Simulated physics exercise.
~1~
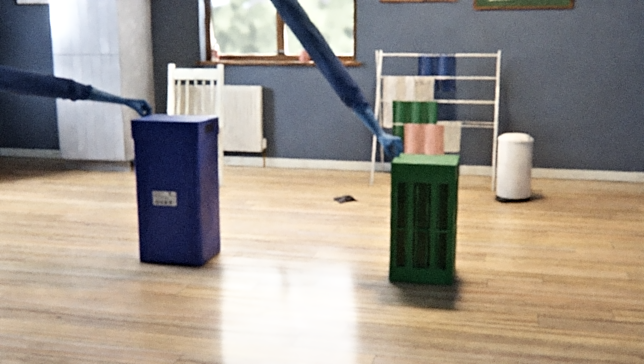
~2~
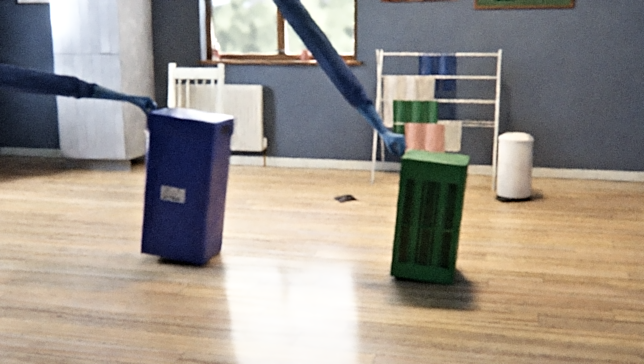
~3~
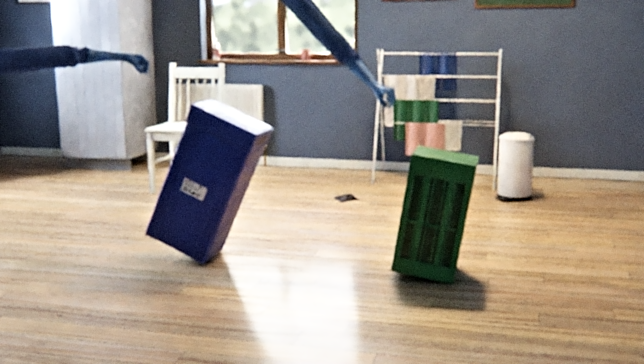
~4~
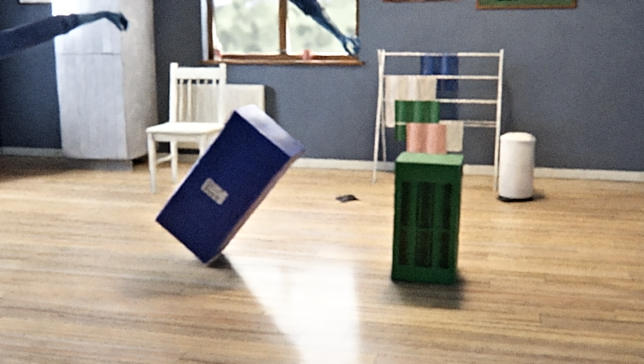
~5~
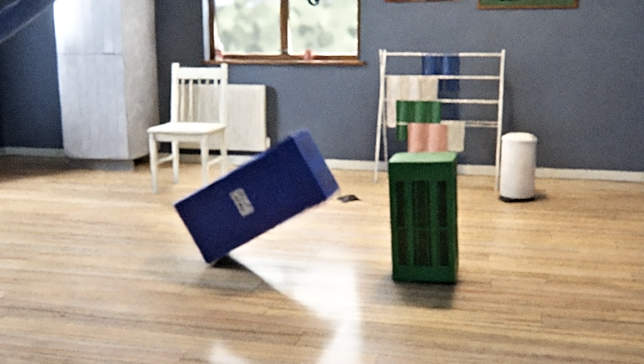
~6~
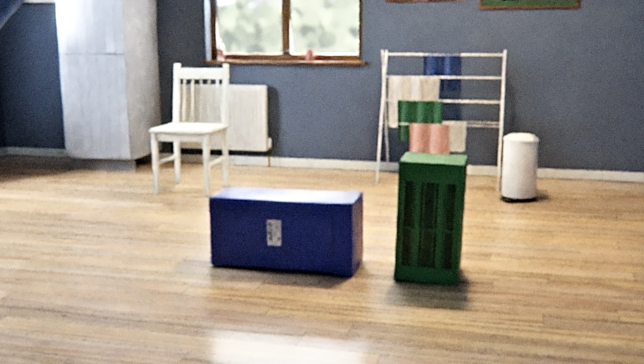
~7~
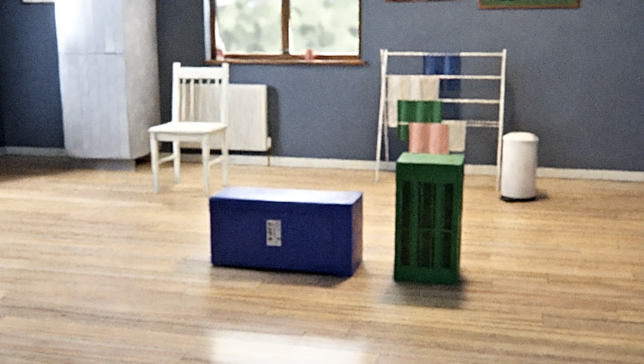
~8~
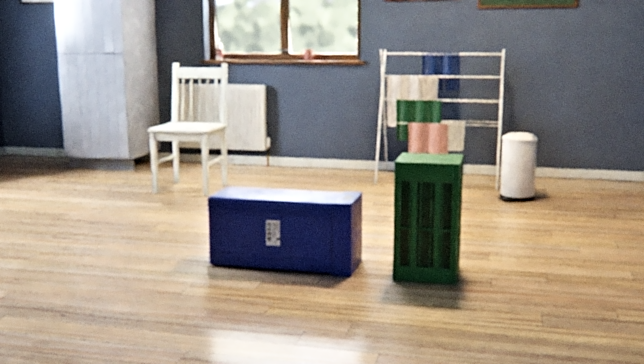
Two blue arms tip a blue box, which topples, and a green crate, which rocks upright.
